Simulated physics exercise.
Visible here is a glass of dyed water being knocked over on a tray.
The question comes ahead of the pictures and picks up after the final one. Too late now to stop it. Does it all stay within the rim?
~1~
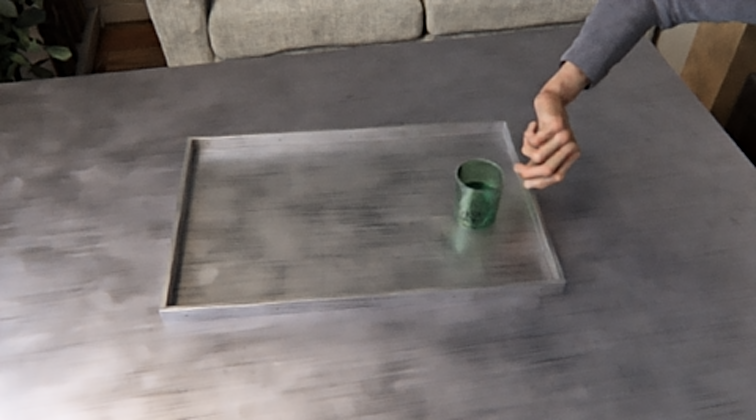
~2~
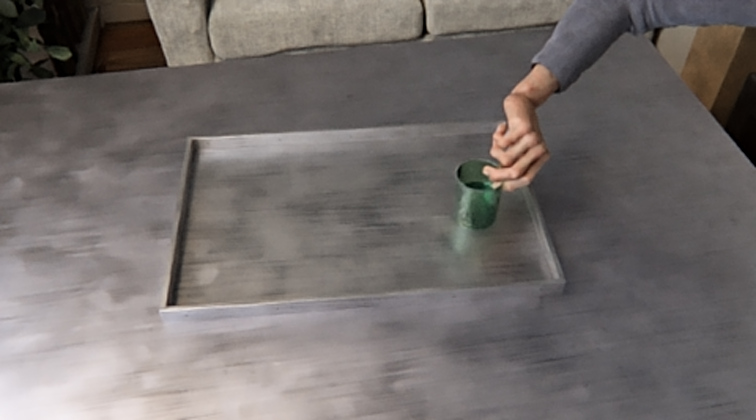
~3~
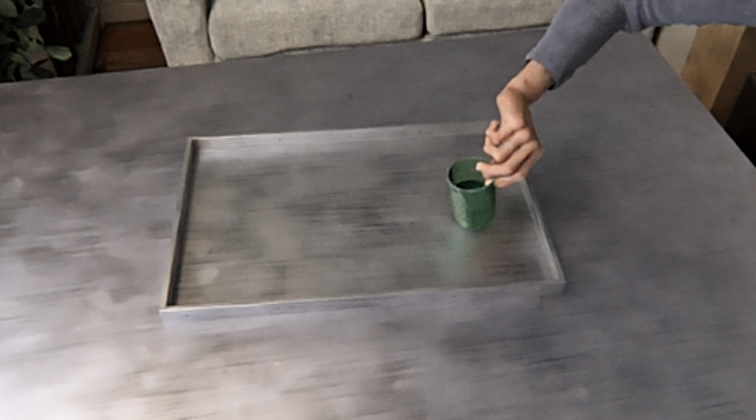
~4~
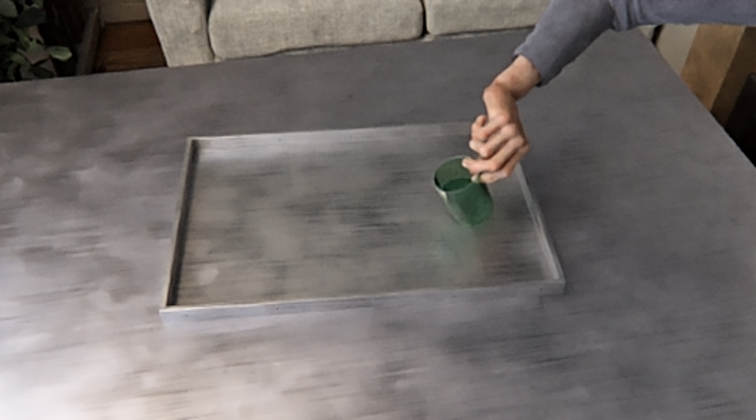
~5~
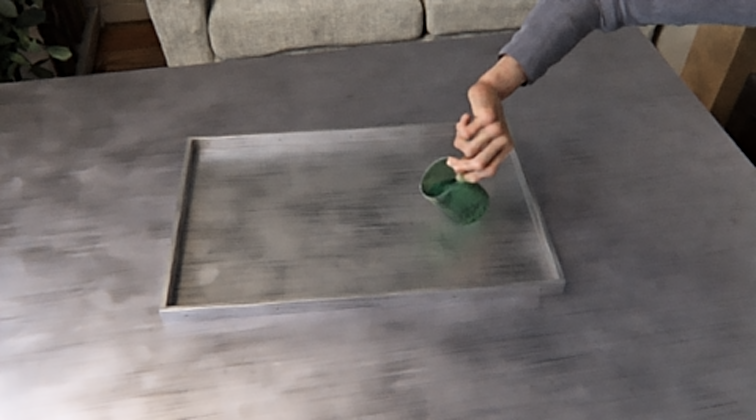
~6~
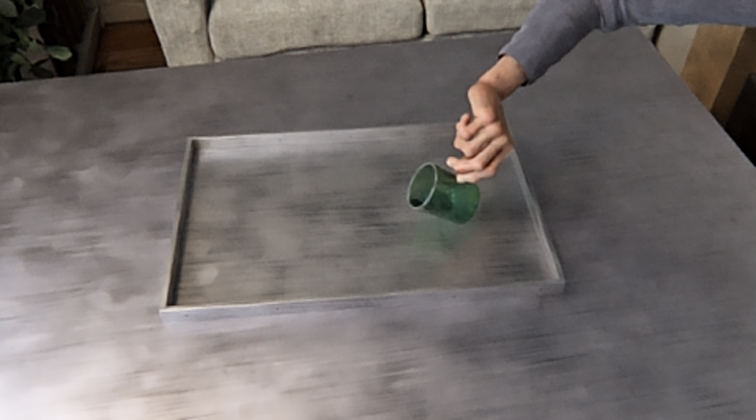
By the look of it, the area around the tray will remain dry.
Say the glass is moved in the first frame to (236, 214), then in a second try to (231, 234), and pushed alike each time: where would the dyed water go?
First it escapes from the tray, then it gets out on to the top.
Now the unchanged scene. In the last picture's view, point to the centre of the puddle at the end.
Near (260, 233).
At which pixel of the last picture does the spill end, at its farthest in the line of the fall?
The wet patch reaches its far end at about (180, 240).
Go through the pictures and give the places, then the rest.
In the first frame, it stands upright; glass (478, 194) about half full; tray (377, 291).
In the second frame, fingers against its side; glass about half full, surface at (477, 197).
In the third frame, fingers against its side; glass (473, 192) about half full.
In the fourth frame, fingers against its side; glass (464, 191) tipped 25°; tray (377, 291).
In the fifth frame, fingers against its side; glass (455, 191) tipped 40°.
In the sixth frame, it is falling; glass (443, 194) tipped 55°.
A moment on, the glass lies in the tray; the puddle covers about as much as a plate; the rim holds it.
Further on, the puddle covers about as much as a tray; the rim holds it.
When it is over, the puddle covers about as much as a tray; the rim holds it.
